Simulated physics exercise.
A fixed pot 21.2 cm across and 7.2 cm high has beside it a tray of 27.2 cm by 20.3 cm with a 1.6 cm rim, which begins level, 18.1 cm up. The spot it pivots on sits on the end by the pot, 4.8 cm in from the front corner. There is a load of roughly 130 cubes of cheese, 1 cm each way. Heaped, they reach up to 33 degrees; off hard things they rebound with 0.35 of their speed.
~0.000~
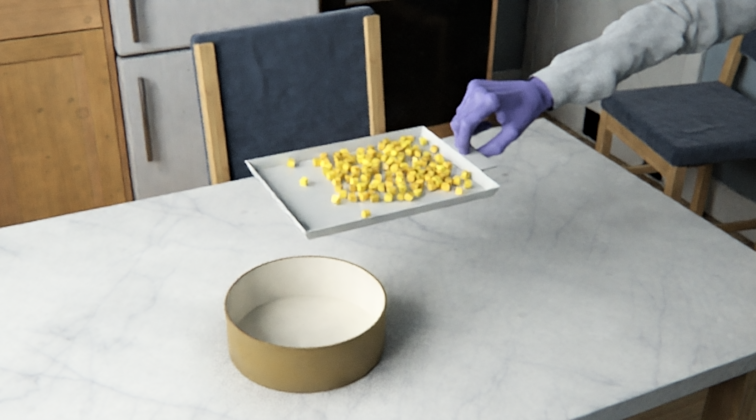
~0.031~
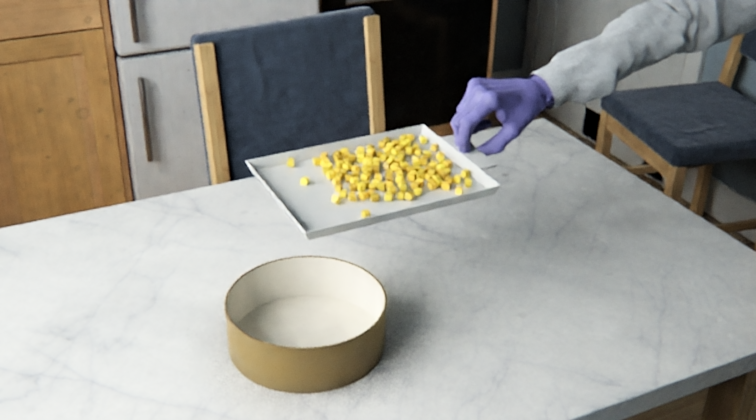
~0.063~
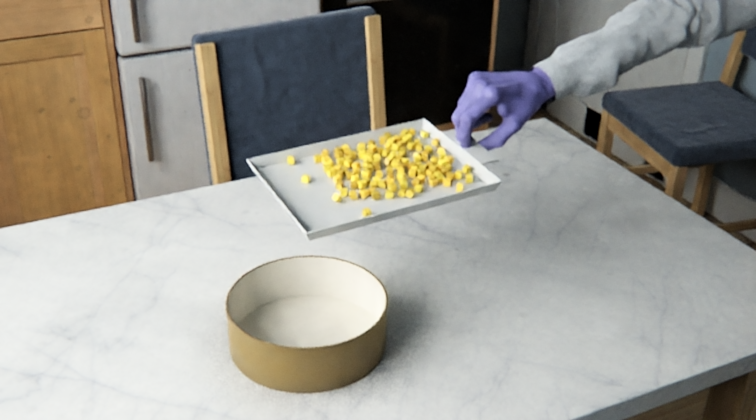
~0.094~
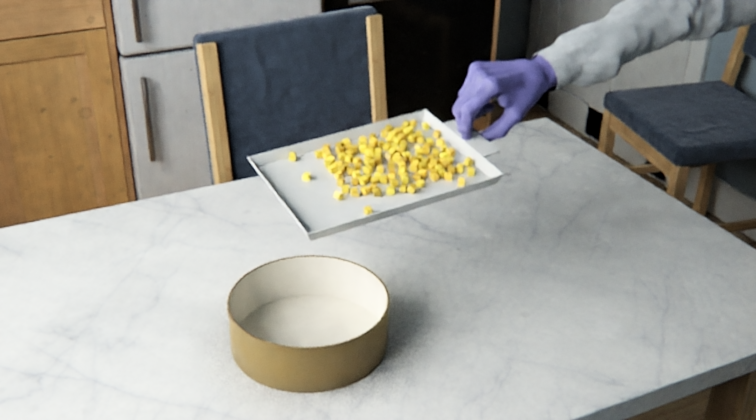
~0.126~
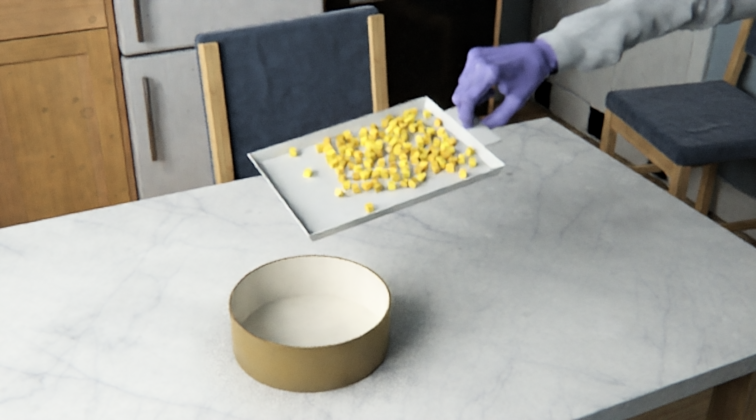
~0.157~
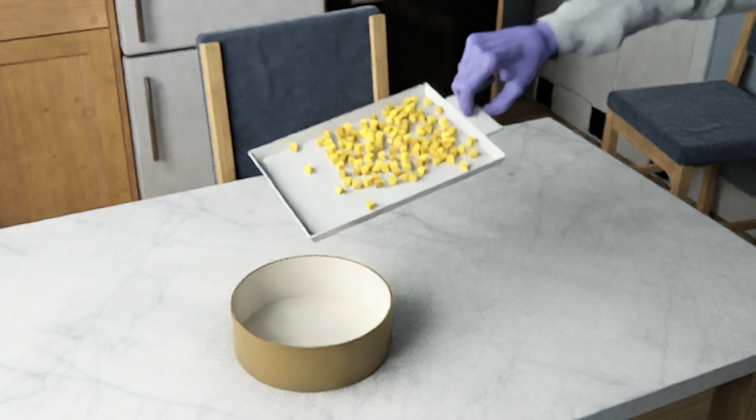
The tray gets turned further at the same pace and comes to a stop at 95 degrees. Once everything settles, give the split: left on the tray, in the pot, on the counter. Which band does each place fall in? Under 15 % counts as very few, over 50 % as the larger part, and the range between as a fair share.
Left on the tray: Very few. Pot: The larger part. Counter: A fair share.
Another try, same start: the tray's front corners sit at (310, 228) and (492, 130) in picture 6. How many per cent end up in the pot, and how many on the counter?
Per cent by place - pot 10, counter 90.
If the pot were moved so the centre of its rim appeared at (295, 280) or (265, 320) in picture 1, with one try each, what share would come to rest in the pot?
About 15 and 100 per cent.
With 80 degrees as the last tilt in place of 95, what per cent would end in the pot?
It would be near 70 per cent.
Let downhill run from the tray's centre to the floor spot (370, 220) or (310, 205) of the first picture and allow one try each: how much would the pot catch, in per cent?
Roughly 60 per cent on the first try and 40 per cent on the second.
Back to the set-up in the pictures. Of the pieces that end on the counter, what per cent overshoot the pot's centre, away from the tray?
About 100 %.
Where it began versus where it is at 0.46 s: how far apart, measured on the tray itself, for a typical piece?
Displacement on the tray: Roughly 2 cm.
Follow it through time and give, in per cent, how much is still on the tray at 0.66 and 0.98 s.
In turn: 75, 0.
After 0.46 s, tilt 54 degrees; the tray holds 100 %, the pot 0 %.
Then, at 0.66 s, tilt 81 degrees; the tray holds 75 %, the pot 0 %.
Then, at 0.98 s, tilt 95 degrees; the tray holds 0 %, the pot 70 %.
At rest (2.0 s), tray 0 %, pot 70 %, counter 30 %.
